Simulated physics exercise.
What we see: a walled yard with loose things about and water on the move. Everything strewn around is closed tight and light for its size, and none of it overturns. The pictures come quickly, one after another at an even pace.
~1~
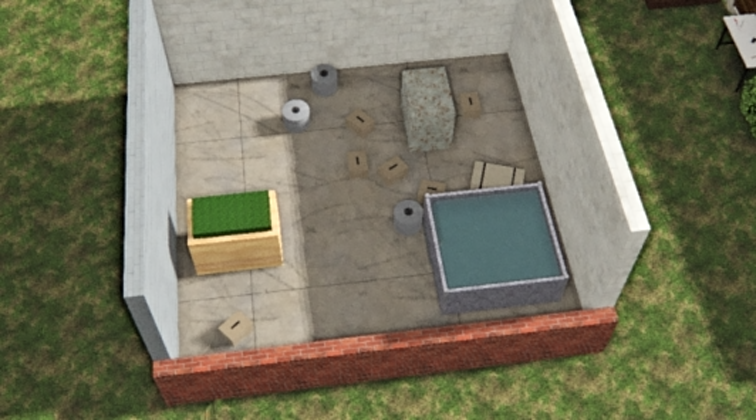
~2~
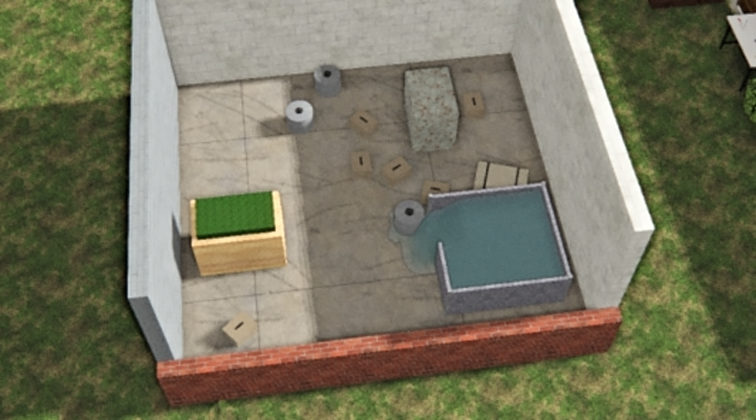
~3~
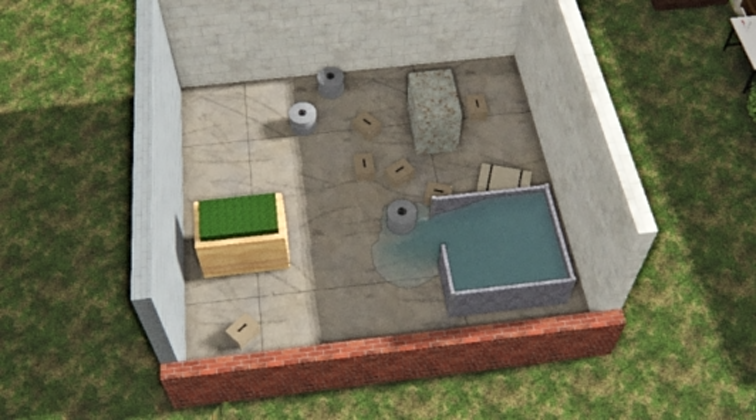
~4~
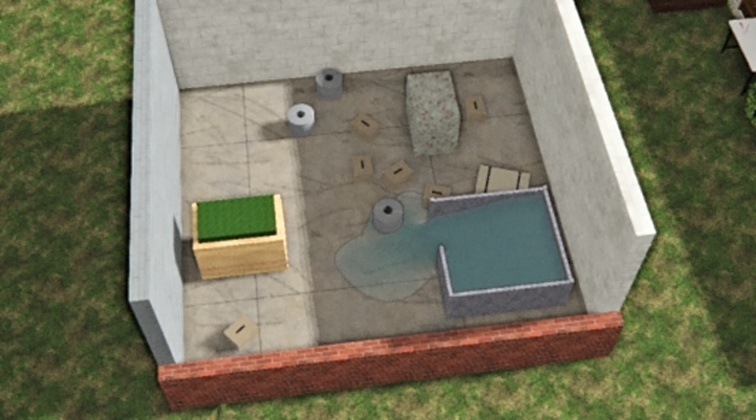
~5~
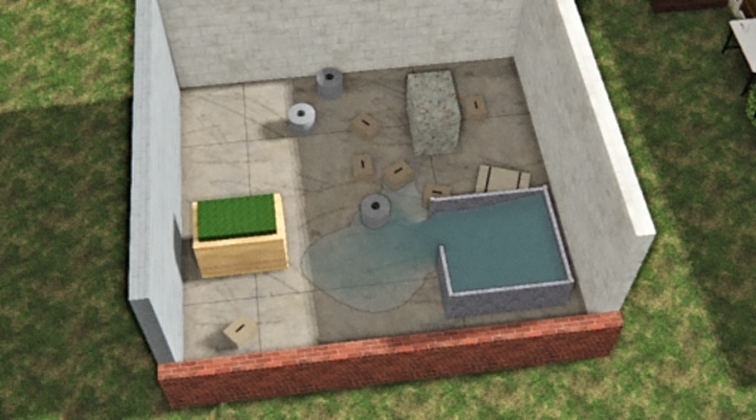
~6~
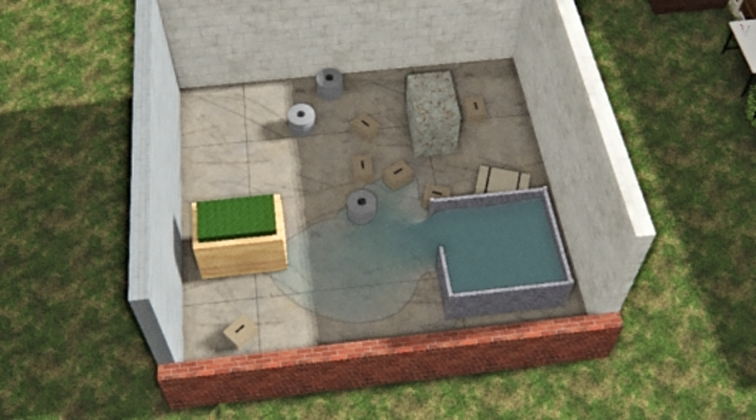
The footage shows a walled yard with scattered boxes and round grey containers, where water pours through an opening in a raised pool's left side, spreads leftward across the floor, and shifts the nearest grey container steadily left.
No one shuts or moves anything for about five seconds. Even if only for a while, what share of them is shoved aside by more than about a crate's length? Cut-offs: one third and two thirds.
Fewer than a third of the things get pushed well away.
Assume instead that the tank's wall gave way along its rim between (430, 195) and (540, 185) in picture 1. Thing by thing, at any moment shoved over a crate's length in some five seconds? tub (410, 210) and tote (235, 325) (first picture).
The first one came up short, the second came up short.
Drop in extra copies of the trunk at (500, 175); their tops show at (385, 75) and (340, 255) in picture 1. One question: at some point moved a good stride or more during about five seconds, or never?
Going by the order given: Stays in place, pushed clear.
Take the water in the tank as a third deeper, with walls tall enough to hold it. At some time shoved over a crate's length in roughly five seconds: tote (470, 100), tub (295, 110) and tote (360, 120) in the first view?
The first stopped before it, the second stopped before it, the third stopped before it.
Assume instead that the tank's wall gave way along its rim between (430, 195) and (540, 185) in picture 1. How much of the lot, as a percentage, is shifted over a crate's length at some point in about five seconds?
About 80 per cent.
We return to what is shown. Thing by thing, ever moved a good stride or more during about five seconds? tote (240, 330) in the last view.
My reading: Displaced that much.
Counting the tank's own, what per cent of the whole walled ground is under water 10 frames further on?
Roughly 55 %.
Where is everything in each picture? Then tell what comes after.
A tub at (408, 212) rests on the ground; a tote at (471, 101), on the bottom; 0 of 10 have shifted, in the first frame.
A tub at (409, 212) rests on the ground, close to its start; a tote at (474, 102) rests on the ground; 0 of 10 have shifted, in the second frame.
A tub at (402, 212), on the bottom, close to its start; a tote at (477, 104), on the bottom; 1 of 10 have shifted, in the third frame.
A tub at (388, 210), on the bottom, a stride from its start; a tote at (476, 106) rests on the ground; 1 of 10 have shifted, in the fourth frame.
A tub at (376, 206), on the bottom, a stride from its start; a tote at (476, 105) rests on the ground; 1 of 10 have shifted, in the fifth frame.
A tub at (362, 202) rests on the ground, a stride from its start; a tote at (476, 106), on the bottom; 1 of 10 have shifted, in the sixth frame.
A moment on, 1 of 10 are well off their spots; 0 afloat.
Next, 1 of 10 are well off their spots; 0 afloat.
Later, 2 of 10 are well off their spots; 2 afloat.
In the end, 2 of 10 are well off their spots, and 2 have been at some point; 2 afloat.
